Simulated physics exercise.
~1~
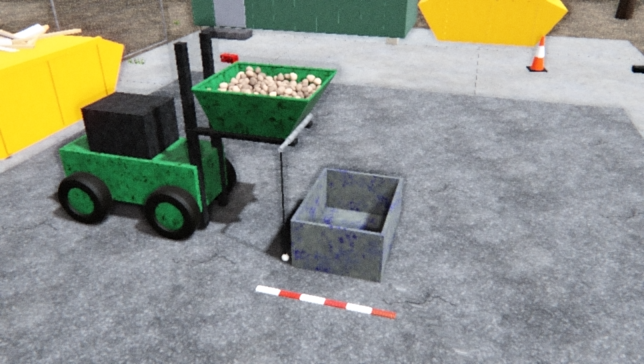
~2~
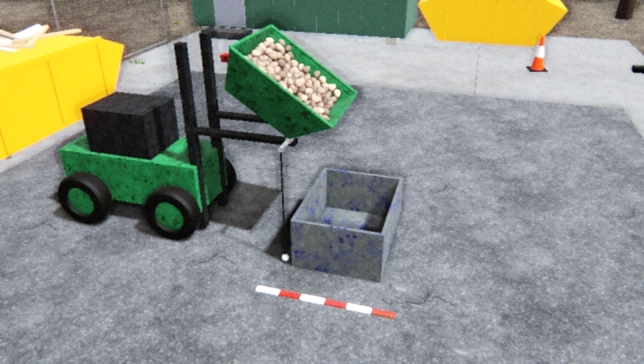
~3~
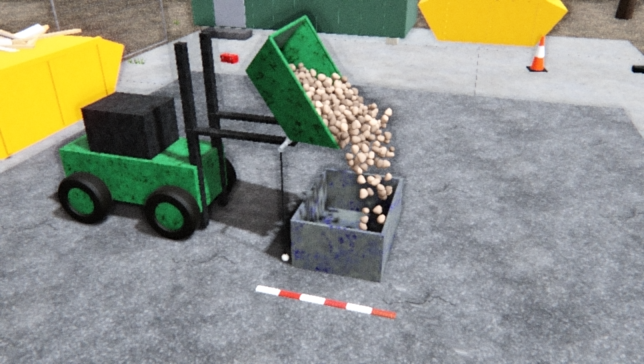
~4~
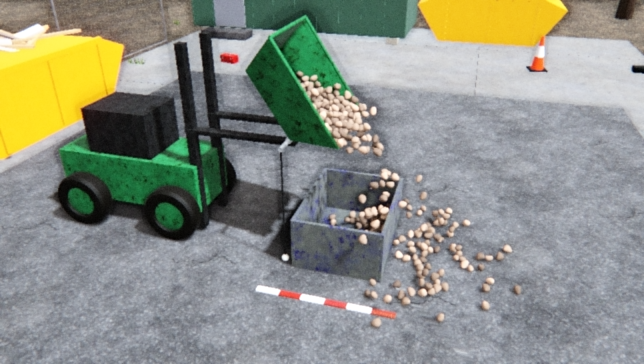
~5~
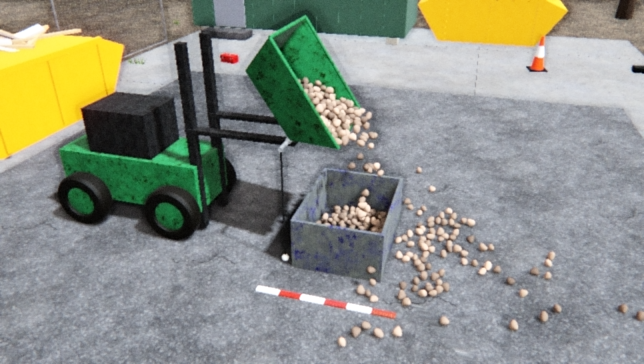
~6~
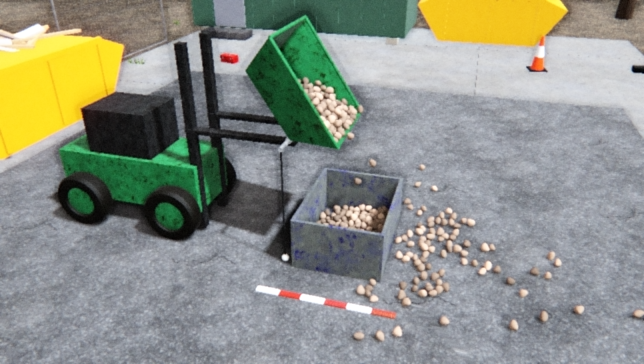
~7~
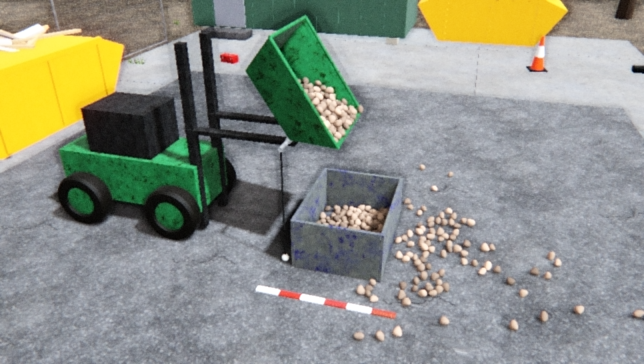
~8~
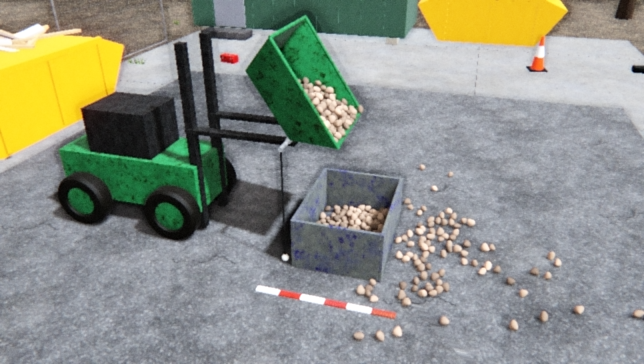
A green skip full of pale round stones, held up on a fork truck, tipped steeply to the right and spilled them towards a grey bin; some landed inside, others scattered on the ground beyond, and many stayed in the tilted skip.
